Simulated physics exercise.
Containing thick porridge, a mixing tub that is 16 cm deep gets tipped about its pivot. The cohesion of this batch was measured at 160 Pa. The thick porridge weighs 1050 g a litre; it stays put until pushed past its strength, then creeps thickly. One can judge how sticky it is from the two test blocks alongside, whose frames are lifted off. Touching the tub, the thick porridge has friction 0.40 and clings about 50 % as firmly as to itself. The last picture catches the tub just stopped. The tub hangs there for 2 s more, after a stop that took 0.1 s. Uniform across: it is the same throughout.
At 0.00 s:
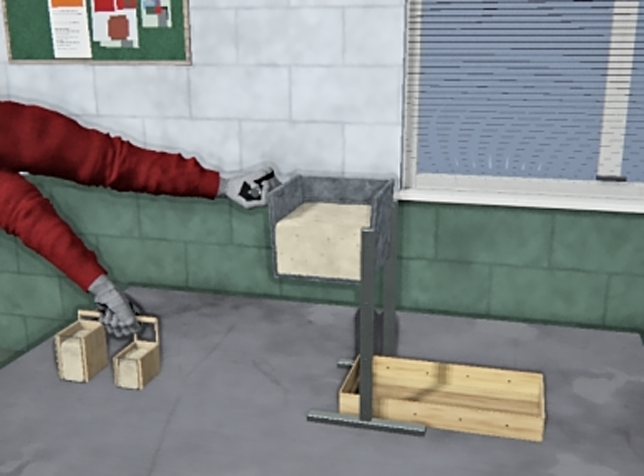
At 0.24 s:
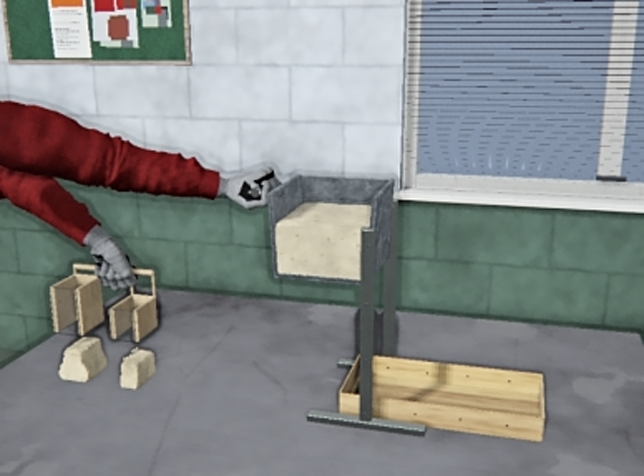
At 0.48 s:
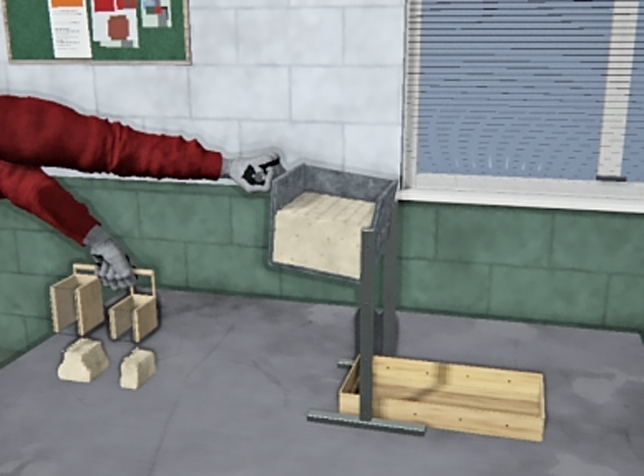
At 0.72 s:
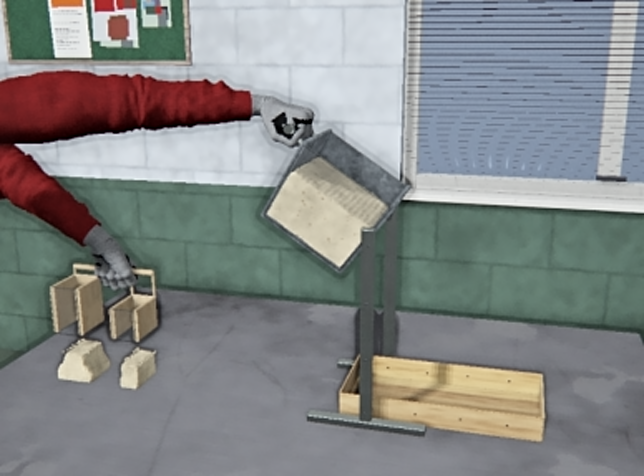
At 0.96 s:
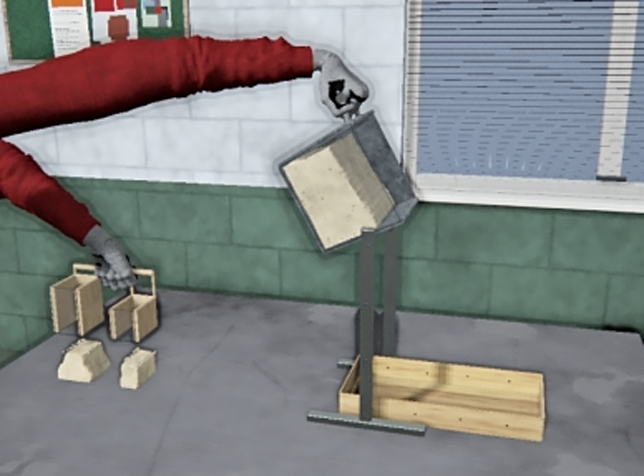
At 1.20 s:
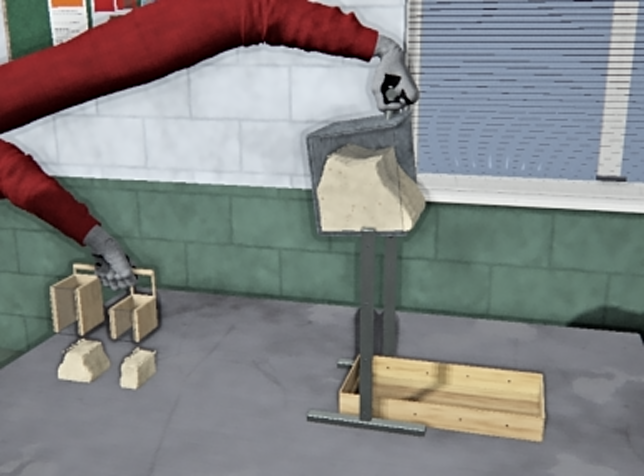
Two arms in red sleeves and grey gloves reach in from the left over a grey tabletop, seen from a fixed, slightly raised view, before a white-and-green block wall with a noticeboard and a blinded window. A grey tub of pale, thick porridge stands on posts beside a wooden tray, with two small blocks at left. One hand lifts the wooden moulds, the blocks slump slightly, and the other steeply tilts the tub rightward.
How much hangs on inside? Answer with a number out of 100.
Around 56 %.
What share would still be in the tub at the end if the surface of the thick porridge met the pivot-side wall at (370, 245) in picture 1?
I'd put it close to 85 in a hundred.
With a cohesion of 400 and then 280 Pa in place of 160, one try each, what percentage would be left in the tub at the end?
100 in a hundred, followed by 75 in a hundred.
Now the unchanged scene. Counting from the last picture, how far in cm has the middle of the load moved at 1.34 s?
It has moved close to 3 cm.
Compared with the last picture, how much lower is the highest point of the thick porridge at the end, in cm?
About 6 cm.
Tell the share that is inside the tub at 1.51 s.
Near 65 %.
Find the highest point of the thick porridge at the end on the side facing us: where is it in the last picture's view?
Looking at the last picture, I'd put it at about (371, 195).
After 1.34 s, the tub is at 83 degrees and holds 84 %.
After 1.51 s, the tub is at 83 degrees and holds 64 %.
After 1.68 s, the tub is at 83 degrees and holds 58 %.
After 1.85 s, the tub is at 83 degrees and holds 56 %.
After 3.20 s, at the end, the tub is at 83 degrees and holds 56 %.
